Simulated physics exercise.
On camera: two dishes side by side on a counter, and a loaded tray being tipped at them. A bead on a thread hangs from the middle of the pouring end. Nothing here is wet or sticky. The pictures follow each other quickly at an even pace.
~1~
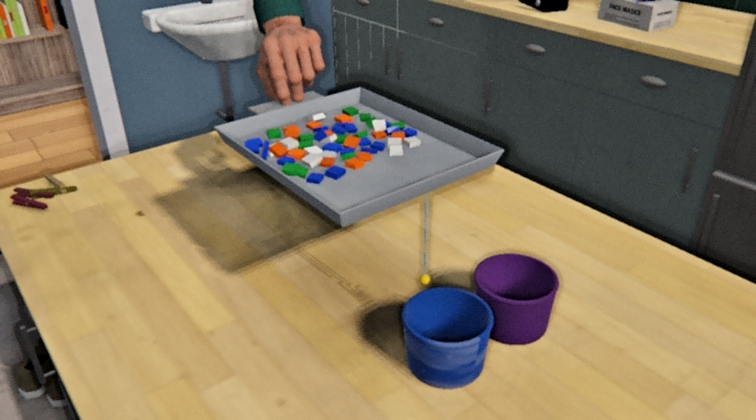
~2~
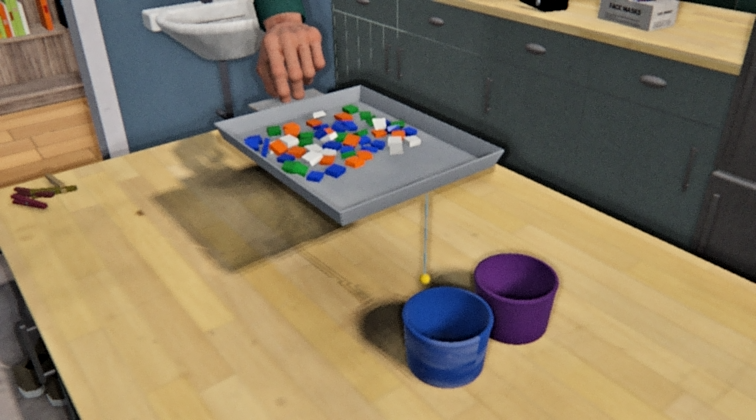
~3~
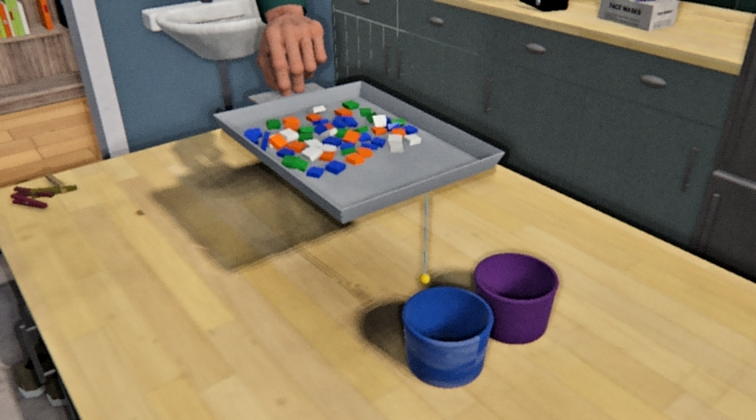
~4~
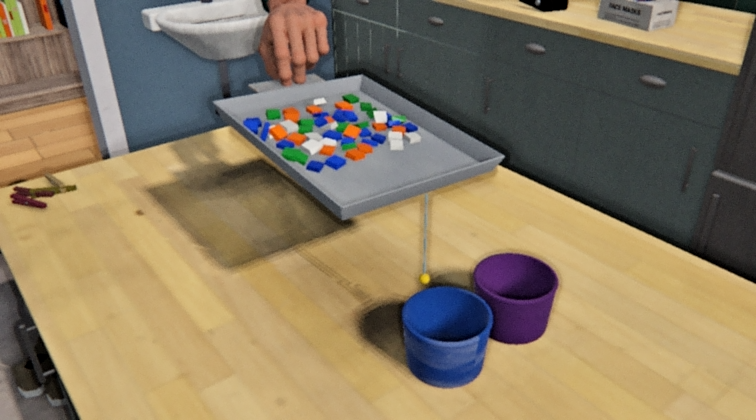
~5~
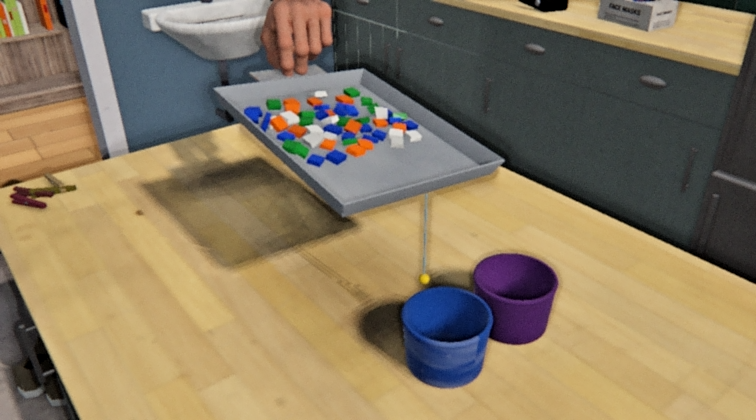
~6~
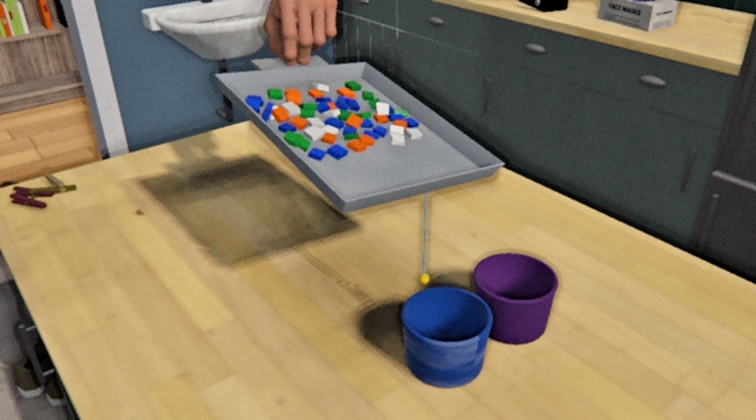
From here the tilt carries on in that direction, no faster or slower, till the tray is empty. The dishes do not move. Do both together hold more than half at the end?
Together they catch only the smaller part.
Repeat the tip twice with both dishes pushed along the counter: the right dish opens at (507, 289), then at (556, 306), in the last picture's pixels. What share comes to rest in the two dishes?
In turn 10 and 0 in a hundred.
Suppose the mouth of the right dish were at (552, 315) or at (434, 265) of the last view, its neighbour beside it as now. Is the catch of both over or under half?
In turn: Less than half; not half.
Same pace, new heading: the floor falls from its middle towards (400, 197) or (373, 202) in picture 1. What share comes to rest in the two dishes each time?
In turn 40 and 10 in a hundred.
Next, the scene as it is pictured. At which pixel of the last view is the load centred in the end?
At about (472, 298).
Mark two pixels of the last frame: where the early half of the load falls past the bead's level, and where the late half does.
At about (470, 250), then at (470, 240).
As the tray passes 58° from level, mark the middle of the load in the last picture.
Close to (456, 168).
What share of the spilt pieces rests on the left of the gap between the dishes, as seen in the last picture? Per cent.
About 70 per cent.
Just after the last frame, tray tipped steeply; almost all on the tray; just a few in the air.
A moment on, tray tipped right over; roughly a third on the tray; just a few in the left dish; just a few in the right dish; roughly a third outside both; roughly a quarter in the air.
Further on, tray tipped past a quarter turn; just a few in the left dish; about a tenth in the right dish; the larger part outside both.
When it is over, tray tipped past a quarter turn; just a few in the left dish; about a tenth in the right dish; the larger part outside both.
